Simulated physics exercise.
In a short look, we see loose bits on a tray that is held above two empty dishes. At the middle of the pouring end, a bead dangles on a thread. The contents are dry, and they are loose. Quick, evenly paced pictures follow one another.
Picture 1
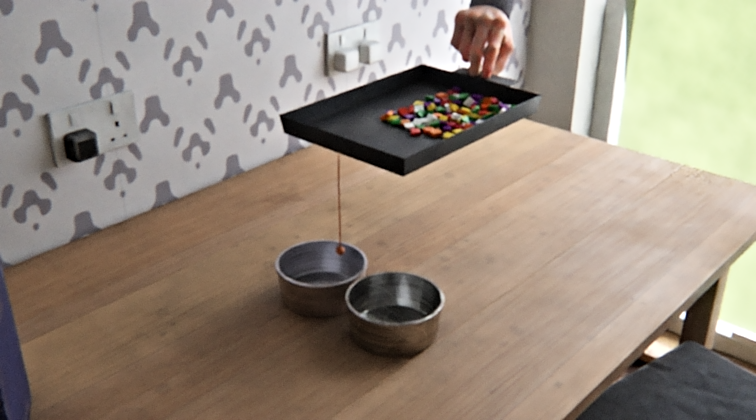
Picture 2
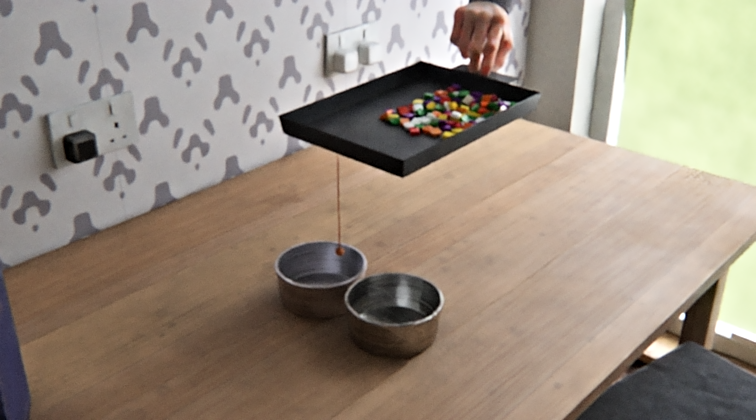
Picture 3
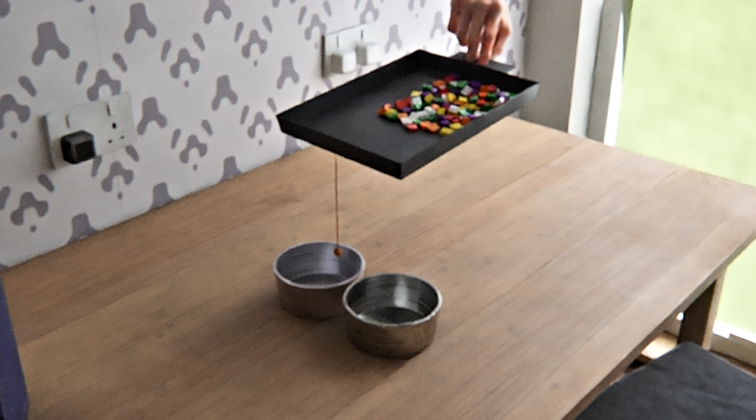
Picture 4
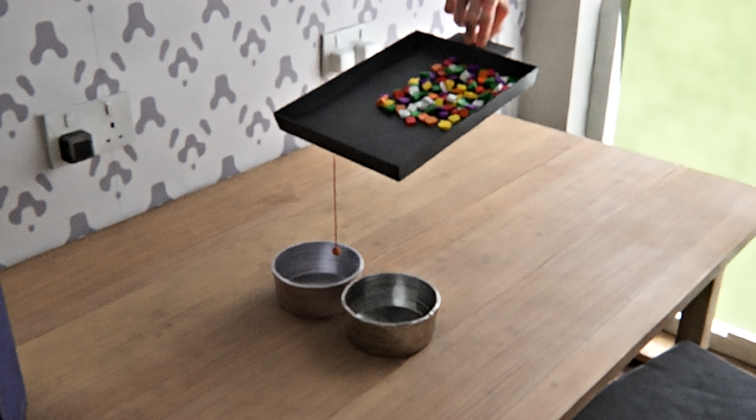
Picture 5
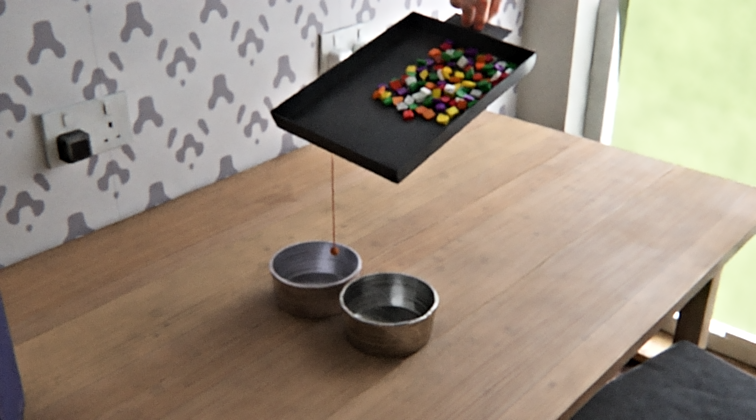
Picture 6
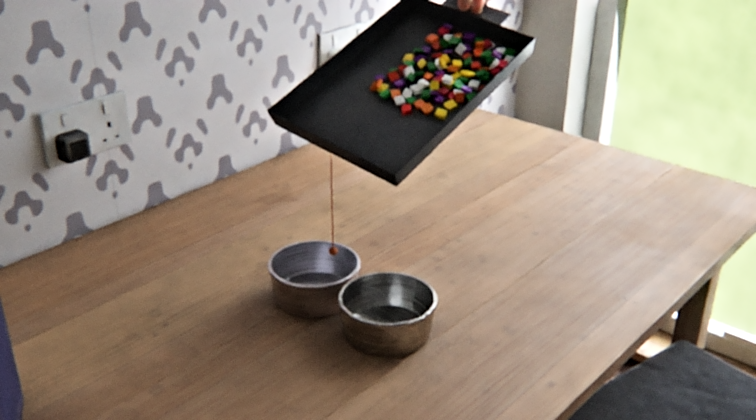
A hand raises the far end of a black tray of colourful pieces above two bowls.
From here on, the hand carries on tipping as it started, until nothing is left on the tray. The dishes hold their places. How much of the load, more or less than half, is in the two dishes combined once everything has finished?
Catch is a majority.
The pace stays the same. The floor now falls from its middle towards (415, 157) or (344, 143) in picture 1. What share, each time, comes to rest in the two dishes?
Respectively 80 % and 40 %.
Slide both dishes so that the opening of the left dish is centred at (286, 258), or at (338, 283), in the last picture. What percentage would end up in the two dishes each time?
It would be near 80 per cent first and near 60 per cent second.
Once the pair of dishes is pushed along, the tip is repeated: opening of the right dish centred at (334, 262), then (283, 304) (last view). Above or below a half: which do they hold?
In order, they'd catch a minor share, and next a minor share.
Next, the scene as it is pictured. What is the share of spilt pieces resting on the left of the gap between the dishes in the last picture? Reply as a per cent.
Share to the left: Near 90 per cent.
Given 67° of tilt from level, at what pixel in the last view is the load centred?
Somewhere about pixel (391, 148).
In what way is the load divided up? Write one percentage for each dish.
For the left dish some 0 %, for the right dish some 70 %.
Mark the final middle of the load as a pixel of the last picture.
Close to (374, 328) in the last view.
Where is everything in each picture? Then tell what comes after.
In the first frame, corners of the pouring end near (284, 115) and (404, 156), level; middle of the load near (449, 115), mosaic tiles; left dish near (290, 293); right dish near (363, 331); bead on its thread near (340, 251).
In the second frame, corners of the pouring end near (283, 115) and (403, 158), level; middle of the load near (448, 113).
In the third frame, corners of the pouring end near (280, 115) and (400, 161), tipped barely, lowest at the right corner; middle of the load near (446, 106).
In the fourth frame, corners of the pouring end near (277, 112) and (398, 164), tipped a little, lowest at the right corner; middle of the load near (444, 95).
In the fifth frame, corners of the pouring end near (274, 111) and (396, 167), tipped clearly, lowest at the right corner; middle of the load near (442, 84).
In the sixth frame, corners of the pouring end near (271, 110) and (394, 171), tipped clearly, lowest at the right corner; middle of the load near (440, 74); left dish near (283, 294); right dish near (356, 331).
Shortly afterwards, tray tipped steeply; the whole lot on the tray.
Next, tray tipped past a quarter turn; near a third on the tray; near a third in the right dish; near a quarter outside both; a little in the air.
Some moments later, tray tipped past a quarter turn; near two thirds in the right dish; only a few in the left dish; near a quarter outside both.
In the end, tray tipped past a quarter turn; near two thirds in the right dish; only a few in the left dish; near a quarter outside both.
